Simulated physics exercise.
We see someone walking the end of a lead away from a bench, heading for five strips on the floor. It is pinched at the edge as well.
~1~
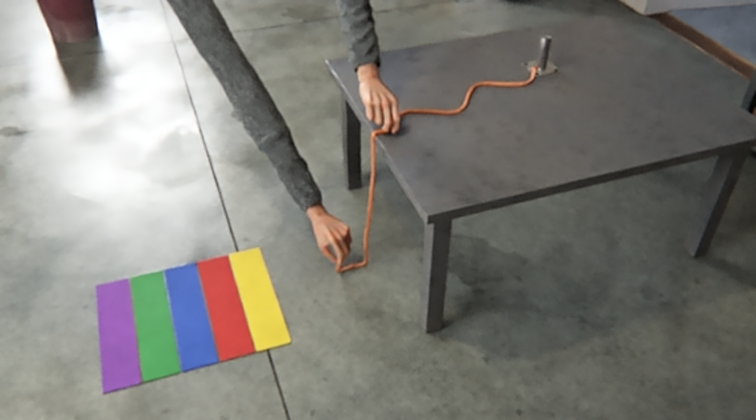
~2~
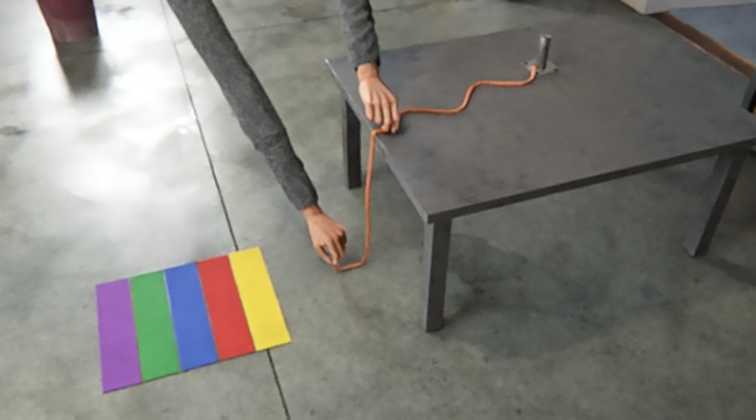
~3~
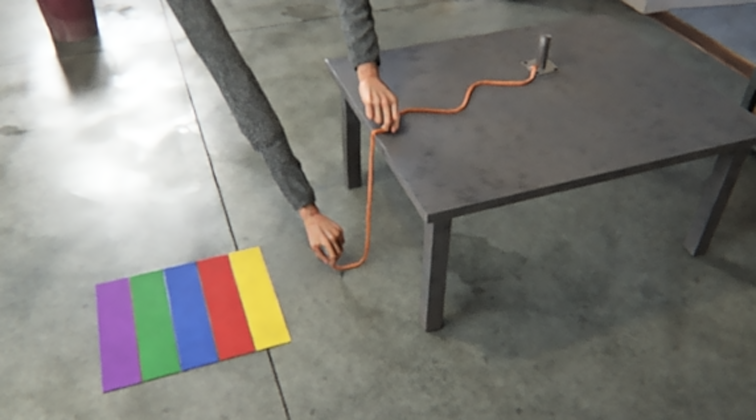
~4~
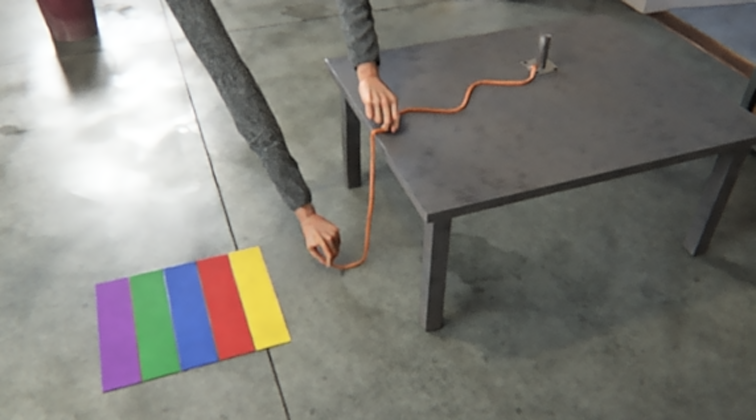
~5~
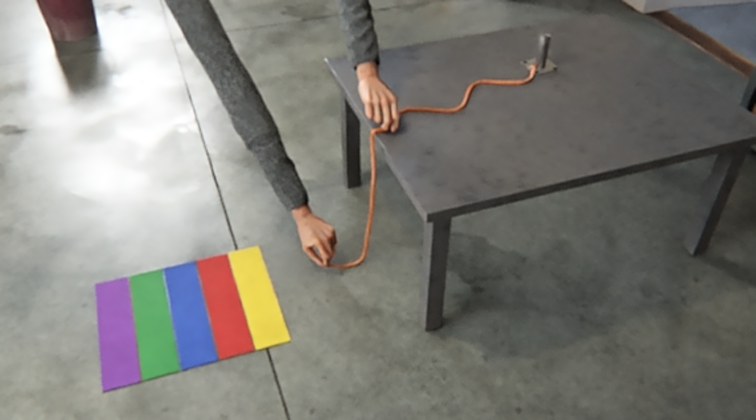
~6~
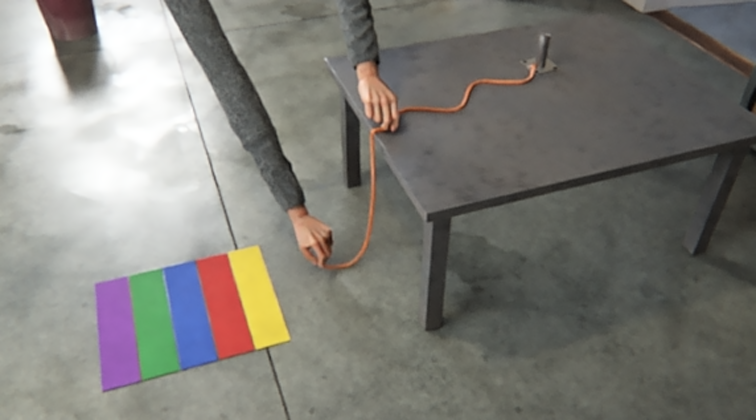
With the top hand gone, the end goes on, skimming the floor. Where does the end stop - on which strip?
On the blue strip.
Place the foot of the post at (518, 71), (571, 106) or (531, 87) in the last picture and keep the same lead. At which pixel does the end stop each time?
Try by try: (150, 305), (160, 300) and (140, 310).
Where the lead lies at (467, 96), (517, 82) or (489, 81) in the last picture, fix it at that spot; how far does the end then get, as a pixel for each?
Roughly (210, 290), (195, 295) and (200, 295), in that order.
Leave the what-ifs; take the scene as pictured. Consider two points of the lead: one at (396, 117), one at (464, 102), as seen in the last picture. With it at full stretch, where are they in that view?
The first finishes about (364, 129) and the second about (435, 100).
Early on, end near (239, 283); over yellow.
Midway, end near (205, 292); over red.
At the end of the slack, end near (184, 297); over blue. The end stops over the blue strip.
